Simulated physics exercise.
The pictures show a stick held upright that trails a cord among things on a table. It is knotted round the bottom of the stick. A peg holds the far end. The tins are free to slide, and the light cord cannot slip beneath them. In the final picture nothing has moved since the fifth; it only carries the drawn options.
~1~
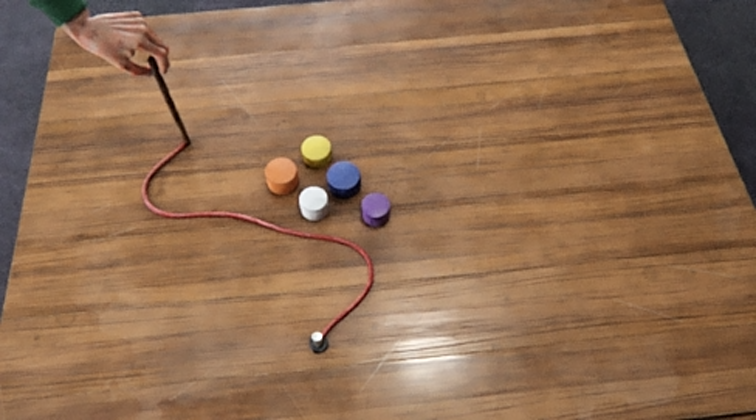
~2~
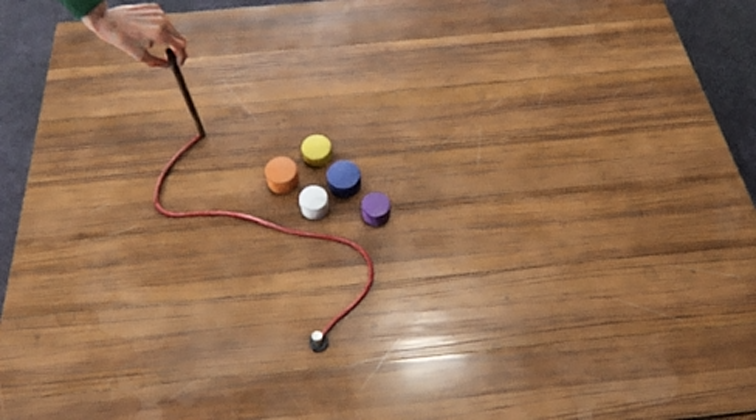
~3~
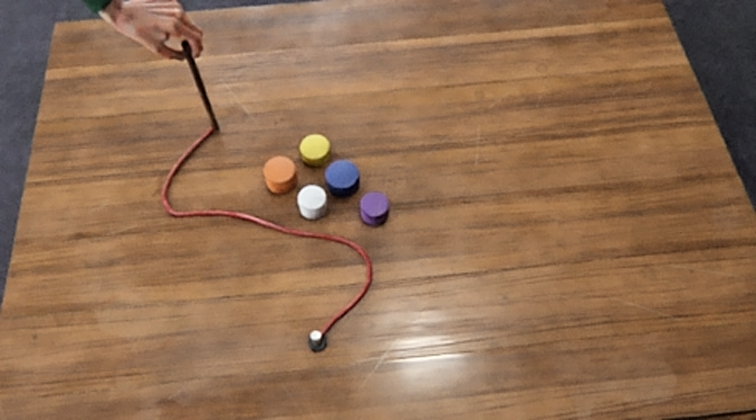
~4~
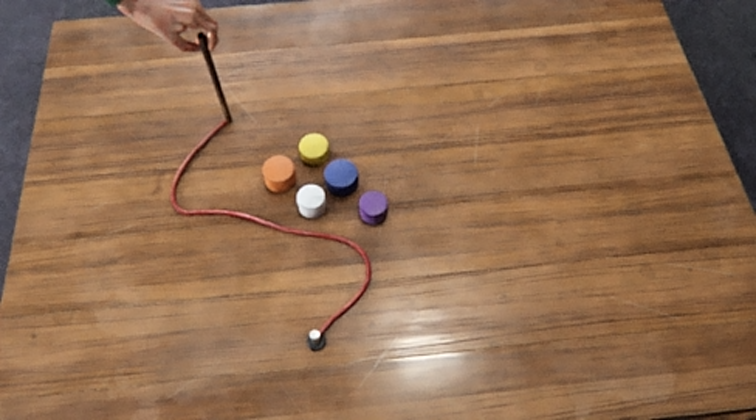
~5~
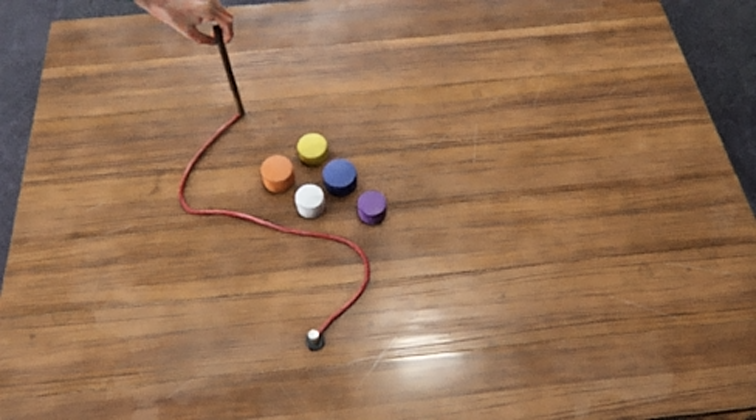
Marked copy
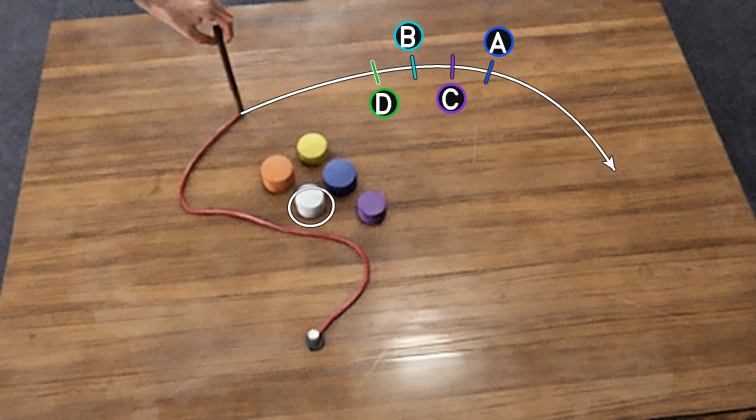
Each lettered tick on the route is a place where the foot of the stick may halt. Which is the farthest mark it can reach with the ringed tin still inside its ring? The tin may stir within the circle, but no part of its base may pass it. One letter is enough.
As far as tick A.
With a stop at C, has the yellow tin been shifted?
No.
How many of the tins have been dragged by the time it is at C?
By then, one.
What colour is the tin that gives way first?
The orange one.
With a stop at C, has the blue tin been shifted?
No.
On the marked copy, A at (489, 72); B at (414, 67); C at (453, 67); D at (375, 72); the ring at (311, 206); the route from (242, 114) via (444, 66) to (614, 170).
With A. Early on, foot of the stick (327, 84); white tin (311, 202).
Further on, foot of the stick (414, 68); white tin (311, 202).
At the end, foot of the stick (489, 73); white tin (311, 202); orange tin (315, 176); blue tin (347, 181); yellow tin (335, 158); the white tin is still in its ring.
As for the rest, B is safe but short; C is safe but short; D is safe but short.
